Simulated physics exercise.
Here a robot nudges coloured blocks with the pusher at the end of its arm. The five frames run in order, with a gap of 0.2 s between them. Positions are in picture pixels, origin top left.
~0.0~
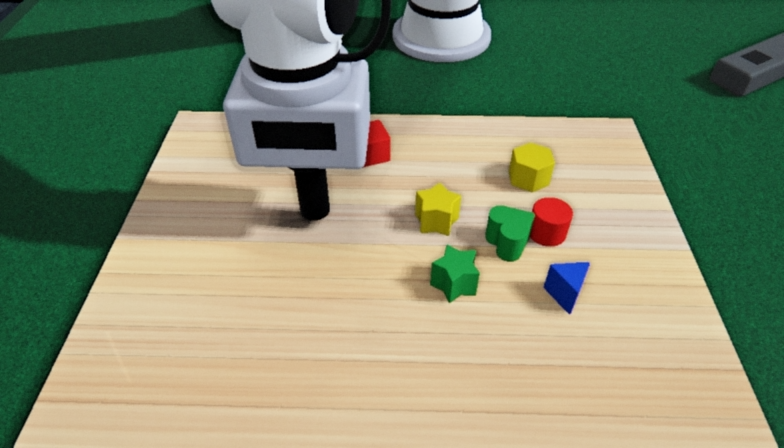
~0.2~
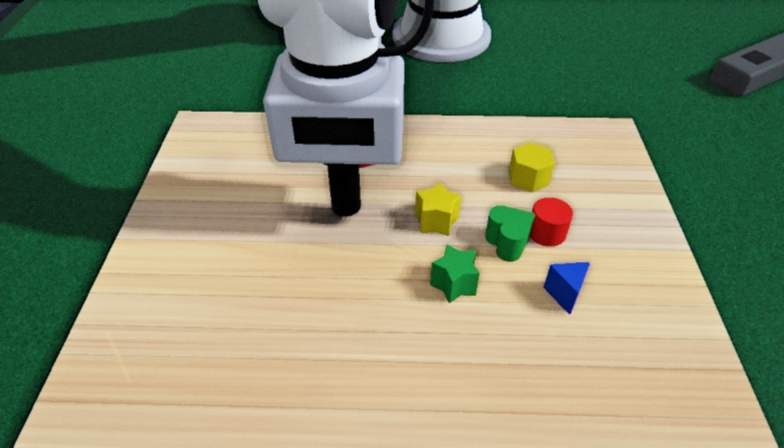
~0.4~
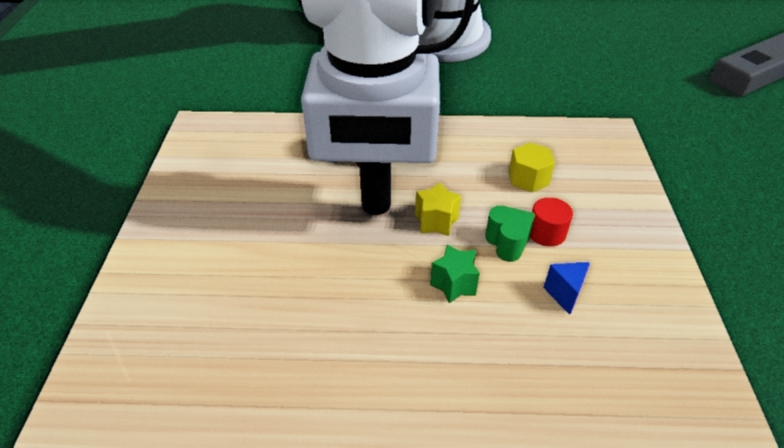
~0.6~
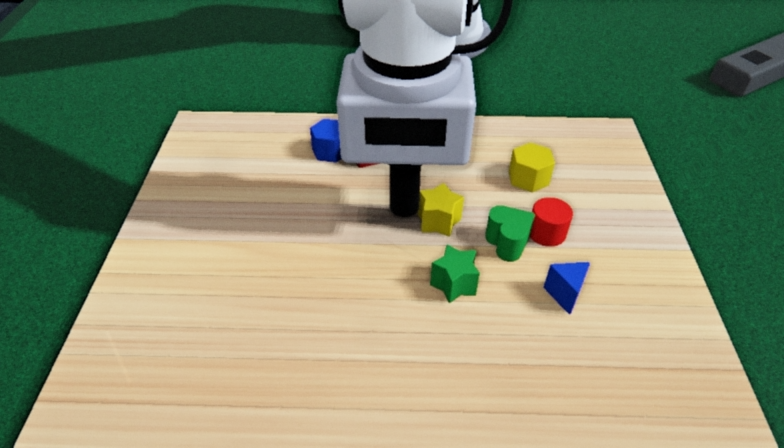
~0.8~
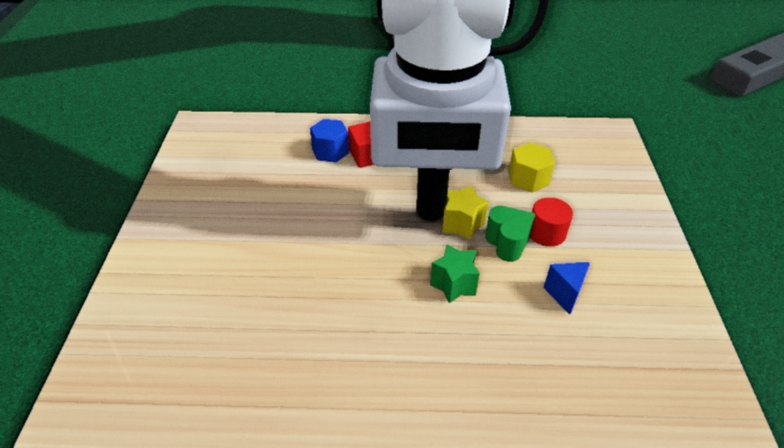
The robot's black pusher slides right across the board and nudges the yellow star right.
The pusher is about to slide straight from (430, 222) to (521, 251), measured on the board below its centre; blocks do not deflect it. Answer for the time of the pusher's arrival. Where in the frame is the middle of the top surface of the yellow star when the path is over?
My best guess is (534, 205).
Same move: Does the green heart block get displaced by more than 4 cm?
Going by the path, yes.
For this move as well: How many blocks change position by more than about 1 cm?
I reckon the push displaces three or more of the blocks by more than 1 cm.
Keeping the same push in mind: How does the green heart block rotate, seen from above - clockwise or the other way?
It turns clockwise.
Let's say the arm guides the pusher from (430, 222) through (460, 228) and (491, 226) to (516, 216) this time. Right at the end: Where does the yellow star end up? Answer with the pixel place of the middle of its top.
By then it is at (554, 193).
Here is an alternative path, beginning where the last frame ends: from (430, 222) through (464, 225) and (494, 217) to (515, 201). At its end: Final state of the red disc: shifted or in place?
It is shoved along.
On the path given first. Halfway along, pusher at (477, 225); yellow star at (509, 205), turned 25° anticlockwise; green heart block at (542, 230), turned 50° clockwise; red disc at (566, 209).
At the end, pusher at (523, 240); green star still; yellow star at (534, 205), turned 70° anticlockwise; green heart block at (564, 235), turned 60° clockwise; red disc at (579, 208).
